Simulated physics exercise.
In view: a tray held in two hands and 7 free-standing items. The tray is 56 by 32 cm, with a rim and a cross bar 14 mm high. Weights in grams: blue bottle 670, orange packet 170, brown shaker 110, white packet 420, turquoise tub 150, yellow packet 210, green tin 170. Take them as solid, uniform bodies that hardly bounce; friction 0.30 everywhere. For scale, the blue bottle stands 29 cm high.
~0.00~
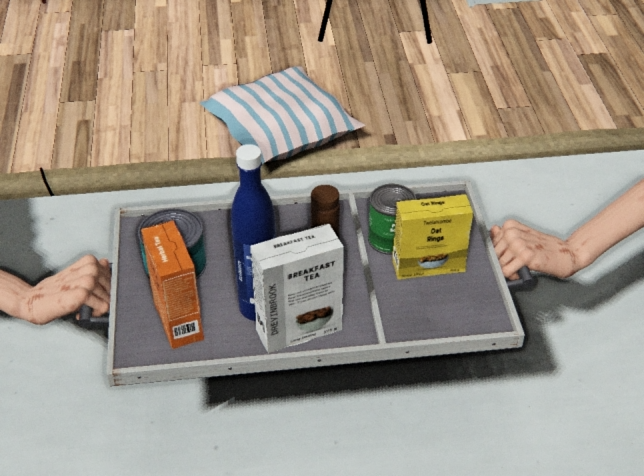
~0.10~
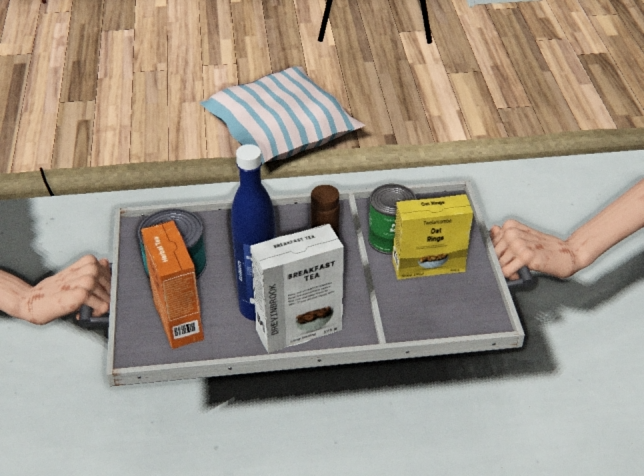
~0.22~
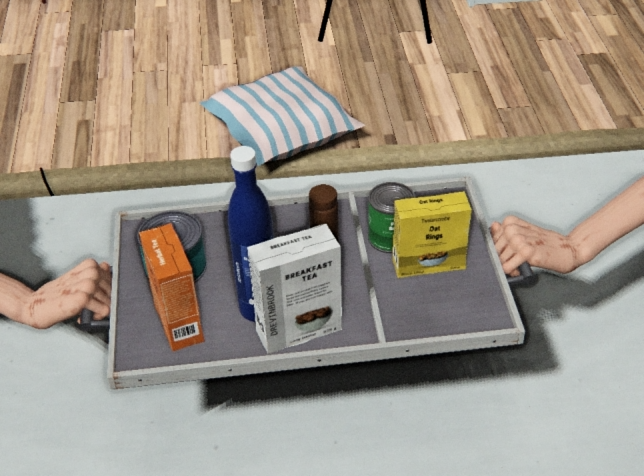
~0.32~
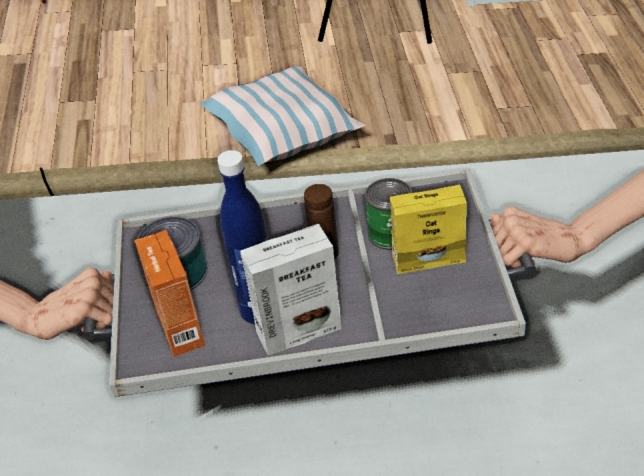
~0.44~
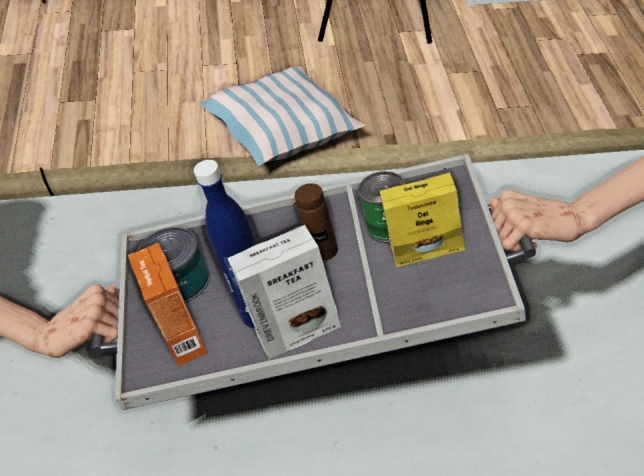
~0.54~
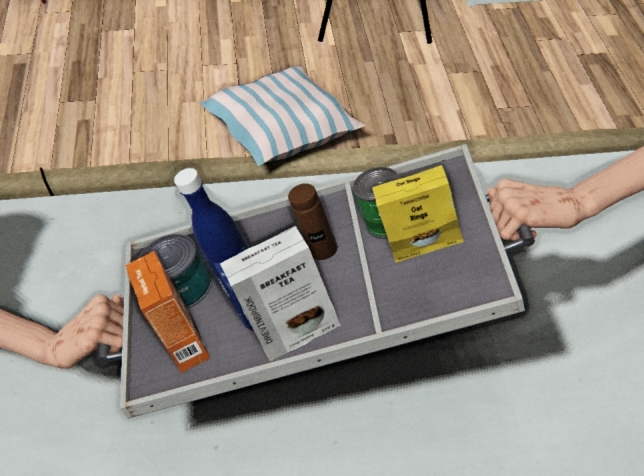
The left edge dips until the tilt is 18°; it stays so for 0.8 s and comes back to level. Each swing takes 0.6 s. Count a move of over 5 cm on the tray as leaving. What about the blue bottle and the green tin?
The blue bottle leaves its spot and the green tin stays put.
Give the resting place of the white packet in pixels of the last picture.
At about (152, 305).
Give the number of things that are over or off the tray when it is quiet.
In all, 2.
By 1.04 s, tray tilted 18°, left edge down; blue bottle and orange packet now off the tray; white packet 4 cm from its spot; yellow packet 4 cm from its spot.
By 1.64 s, tray tilted 16°, left edge down; brown shaker 16 cm from its spot; white packet 18 cm from its spot; yellow packet 4 cm from its spot.
When it is over (2.6 s), off the tray, blue bottle and orange packet; not toppled but over 5 cm from the start, brown shaker and white packet; the other 3 within 5 cm of the start. In the last view, green tin near (386, 220).
